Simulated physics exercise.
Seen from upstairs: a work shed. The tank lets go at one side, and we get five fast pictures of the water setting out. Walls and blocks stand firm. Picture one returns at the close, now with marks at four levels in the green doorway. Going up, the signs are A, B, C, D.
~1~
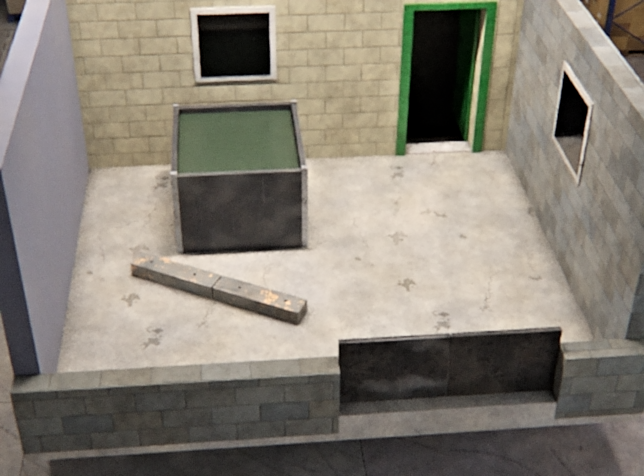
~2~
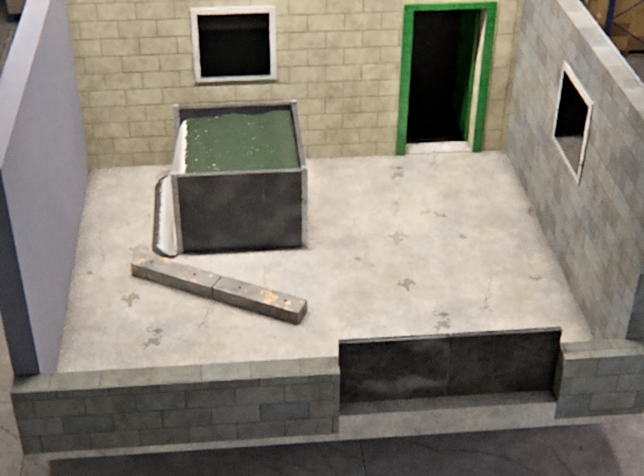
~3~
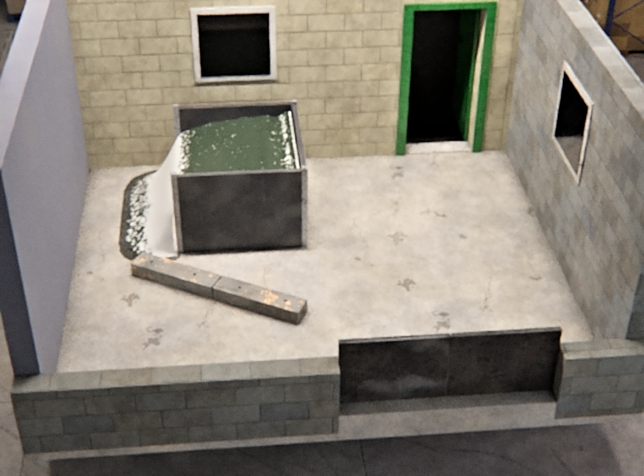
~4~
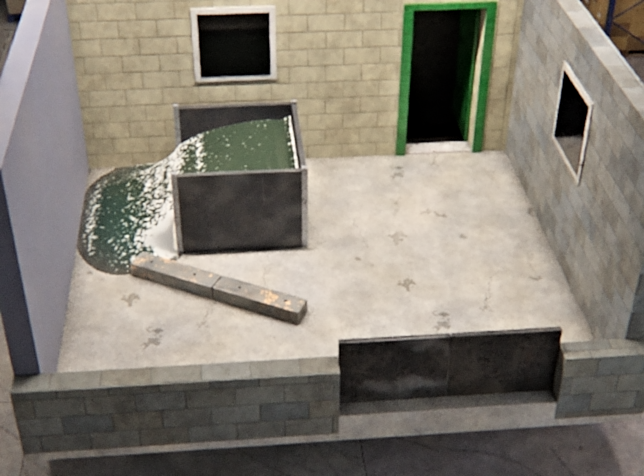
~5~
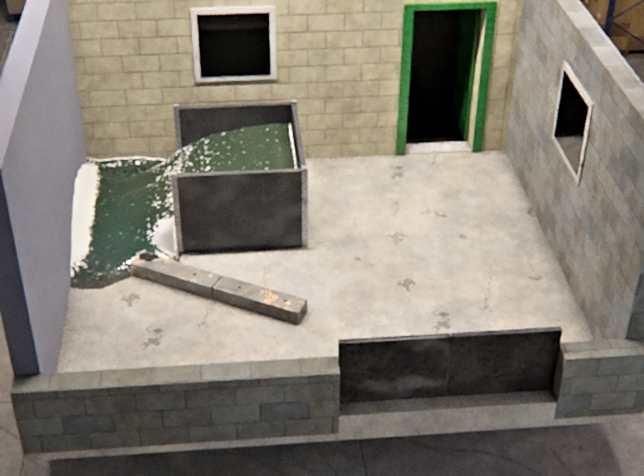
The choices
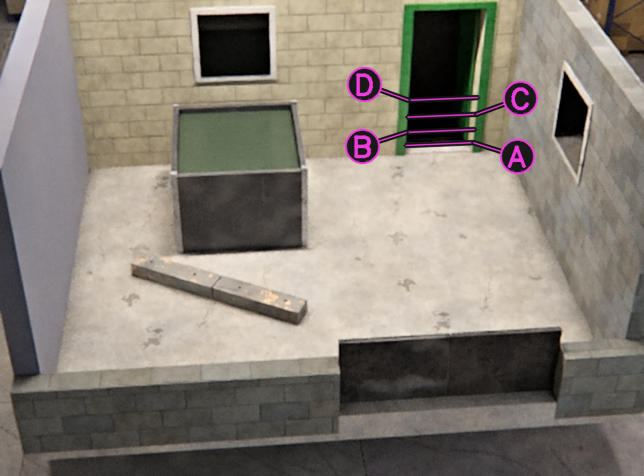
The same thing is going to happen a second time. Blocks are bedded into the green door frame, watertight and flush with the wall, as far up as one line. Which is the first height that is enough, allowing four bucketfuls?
A will do.
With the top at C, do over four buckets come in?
No, that is safe.
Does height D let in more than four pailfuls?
No, that is safe.
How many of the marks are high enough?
All of the four.
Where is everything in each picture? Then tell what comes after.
Water in the tank at rest, its middle at (237, 143); foot of the green doorway at (438, 153); shut gate at (449, 345).
Water covers 2 % of the ground and shows as far out as (167, 251).
Water covers 5 % of the ground and shows as far out as (145, 259).
Water covers 10 % of the ground and shows as far out as (102, 265).
Water covers 12 % of the ground and shows as far out as (72, 278).
On the marked copy, A at (439, 144); B at (440, 130); C at (441, 115); D at (443, 98); from the bottom up A, B, C, D.
With A, a splash gets over, under a bucket.
With B, nothing gets over.
With C, nothing gets over.
With D, nothing gets over.
